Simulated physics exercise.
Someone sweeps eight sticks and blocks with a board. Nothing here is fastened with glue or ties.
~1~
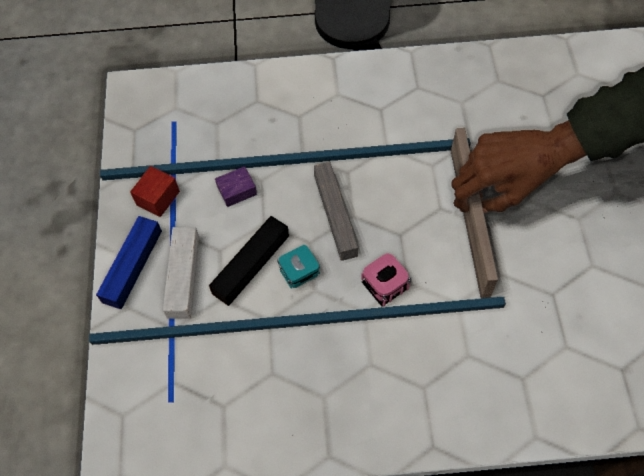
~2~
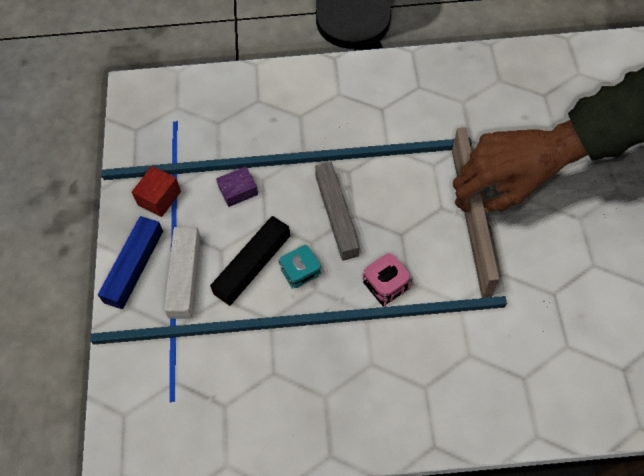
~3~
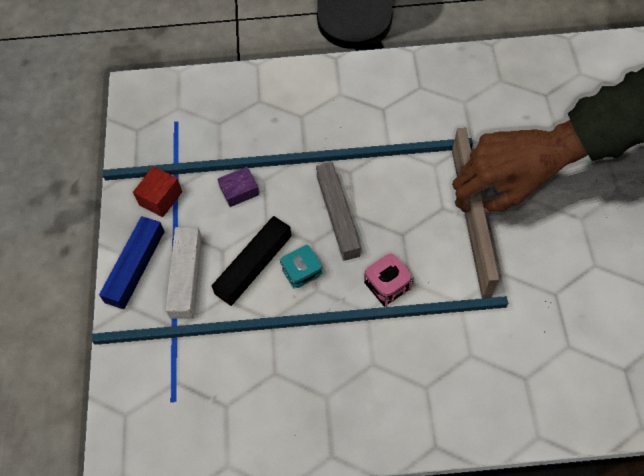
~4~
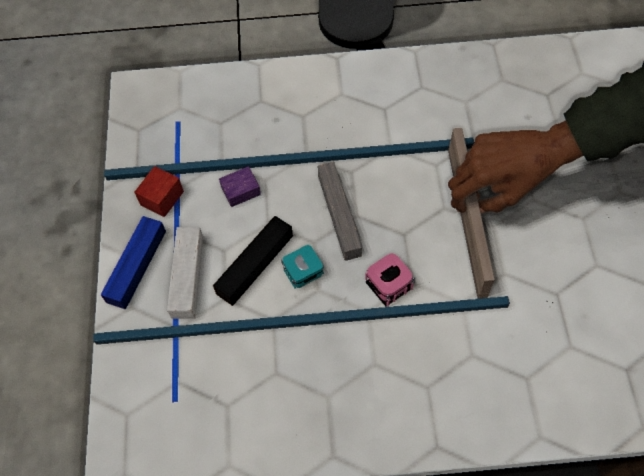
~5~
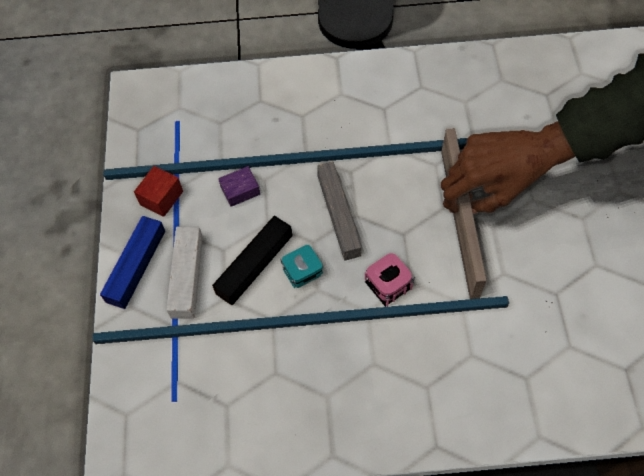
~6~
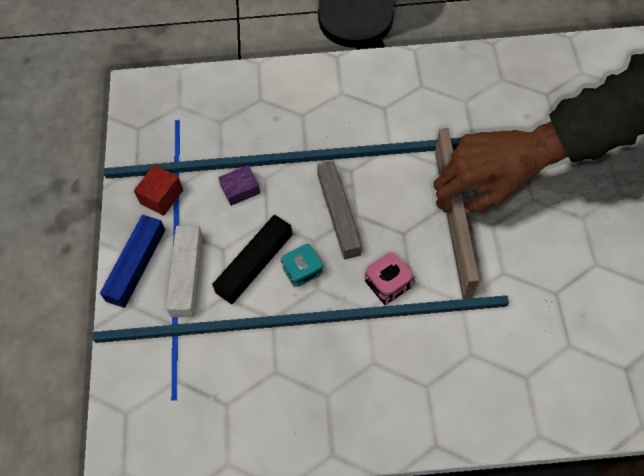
A white hexagon-patterned tabletop on a grey floor is seen from above at a slight tilt. Between two dark teal rails, crossed at left by blue tape, lie a red block, blue stick, white bar, purple block, black stick, turquoise and pink blocks and a grey stick. At right, a dark-sleeved hand holds a greyish-brown board still, then slides it slightly left, while the pieces stay put.
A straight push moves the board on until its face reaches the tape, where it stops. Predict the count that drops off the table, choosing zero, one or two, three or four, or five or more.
The count that comes down will most likely be a single one or two.
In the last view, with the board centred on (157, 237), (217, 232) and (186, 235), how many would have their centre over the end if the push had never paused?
Respectively 3, 0 and 1.
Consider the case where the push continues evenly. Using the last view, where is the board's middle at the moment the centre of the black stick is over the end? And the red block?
Roughly (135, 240); roughly (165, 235).
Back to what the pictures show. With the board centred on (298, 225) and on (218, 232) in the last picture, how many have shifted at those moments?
At first I count 4, and then 8.
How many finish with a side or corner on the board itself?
Count recorded: 2.
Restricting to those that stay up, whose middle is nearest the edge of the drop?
White bar.
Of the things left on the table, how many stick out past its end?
I make it 3.
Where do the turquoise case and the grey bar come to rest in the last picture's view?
Okay, so first (122, 314), and next (166, 223).
Soon after, none off yet; blue stick at rest near (134, 260); red block at rest near (159, 190); white bar at rest near (185, 271).
Then, none off yet; blue stick at rest near (134, 260); red block at rest near (159, 190); white bar moved a little near (166, 270).
At rest, the number that fall off is one or two; fallen, blue stick.
